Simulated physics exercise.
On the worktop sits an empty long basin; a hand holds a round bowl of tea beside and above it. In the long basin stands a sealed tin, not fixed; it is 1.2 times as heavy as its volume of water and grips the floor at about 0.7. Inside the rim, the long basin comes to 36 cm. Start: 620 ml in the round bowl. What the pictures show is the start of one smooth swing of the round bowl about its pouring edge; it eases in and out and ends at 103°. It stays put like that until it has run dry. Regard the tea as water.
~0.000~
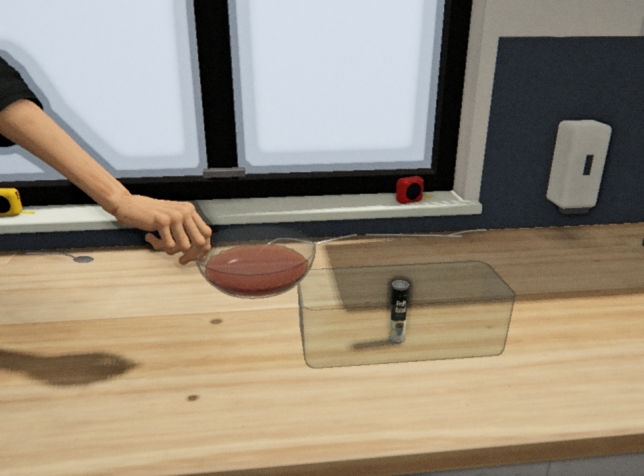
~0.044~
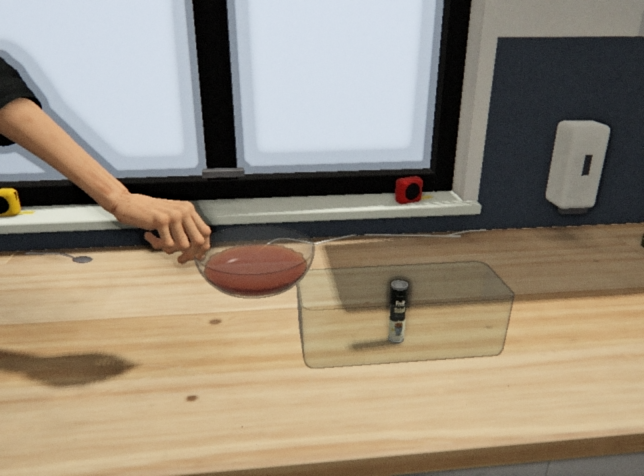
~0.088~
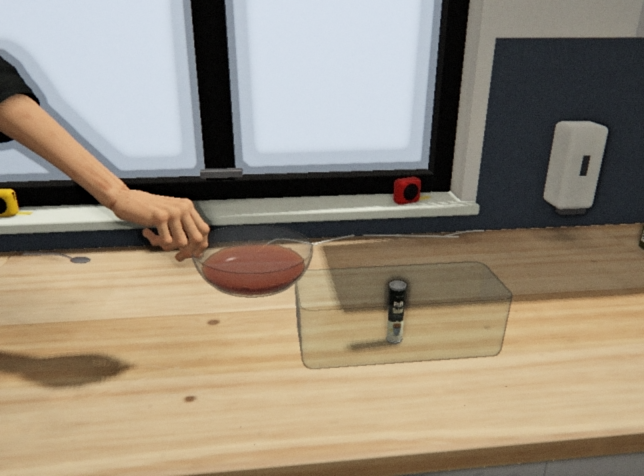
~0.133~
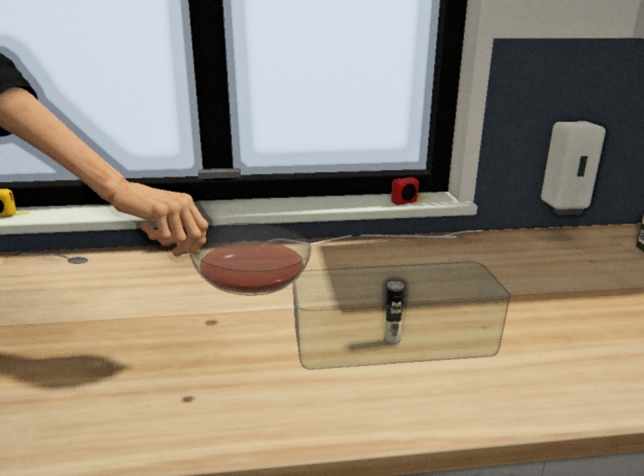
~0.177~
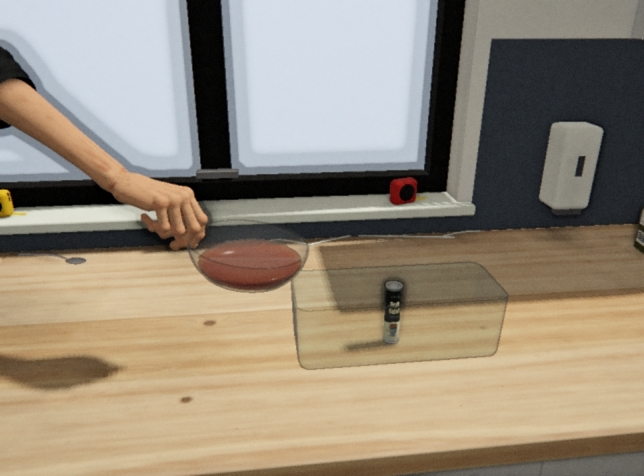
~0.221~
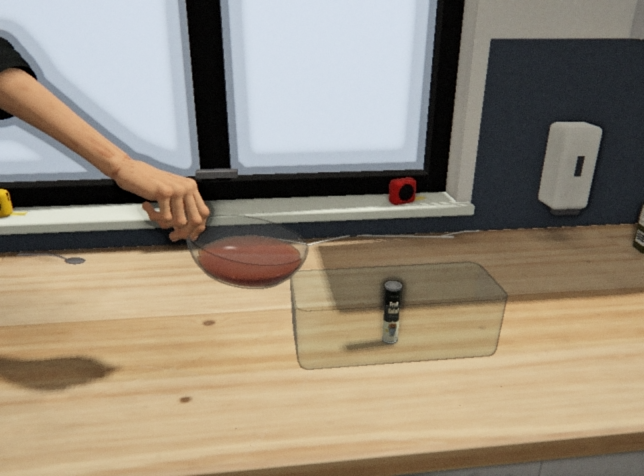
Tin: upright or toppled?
Upright.
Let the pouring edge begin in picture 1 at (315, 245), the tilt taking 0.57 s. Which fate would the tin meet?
Result: Tin tipped over.
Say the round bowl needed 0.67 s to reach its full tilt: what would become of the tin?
The tin would overturn.
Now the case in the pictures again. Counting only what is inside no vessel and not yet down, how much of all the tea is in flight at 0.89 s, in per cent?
Roughly 7 %.
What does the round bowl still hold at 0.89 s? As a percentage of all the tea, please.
Close to 1 in a hundred.
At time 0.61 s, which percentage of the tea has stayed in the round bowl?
Around 44 percent.
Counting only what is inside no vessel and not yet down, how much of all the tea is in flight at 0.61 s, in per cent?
Share: Roughly 46 per cent.
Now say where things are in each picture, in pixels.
The first picture shows tilt 0°; pouring edge (315, 246); surface from (204, 265) to (308, 260); the long basin's rim runs from (300, 290) to (501, 279); the tin's top is at (400, 287).
The second picture shows tilt 0°; pouring edge (314, 247); surface from (203, 265) to (307, 260).
The third picture shows tilt 2°; pouring edge (312, 247); surface from (201, 264) to (305, 260).
The fourth picture shows tilt 4°; pouring edge (310, 247); surface from (199, 261) to (303, 259).
The fifth picture shows tilt 8°; pouring edge (308, 248); surface from (198, 258) to (302, 256).
The sixth picture shows tilt 12°; pouring edge (307, 248); surface from (197, 253) to (302, 253).
Then, 0.61 s in, the tilt is 68° and 44 per cent is still to pour; the tin stands where it began.
Then, 0.89 s in, the tilt is 100° and 1 per cent is still to pour; the tin stands where it began.
Then, 1.18 s in, the tilt is 103° and 0 per cent is still to pour; the tin stands where it began.
Then, 1.50 s in, the tilt is 103° and 0 per cent is still to pour; the tin stands where it began.
Finally, the tin stands where it began.
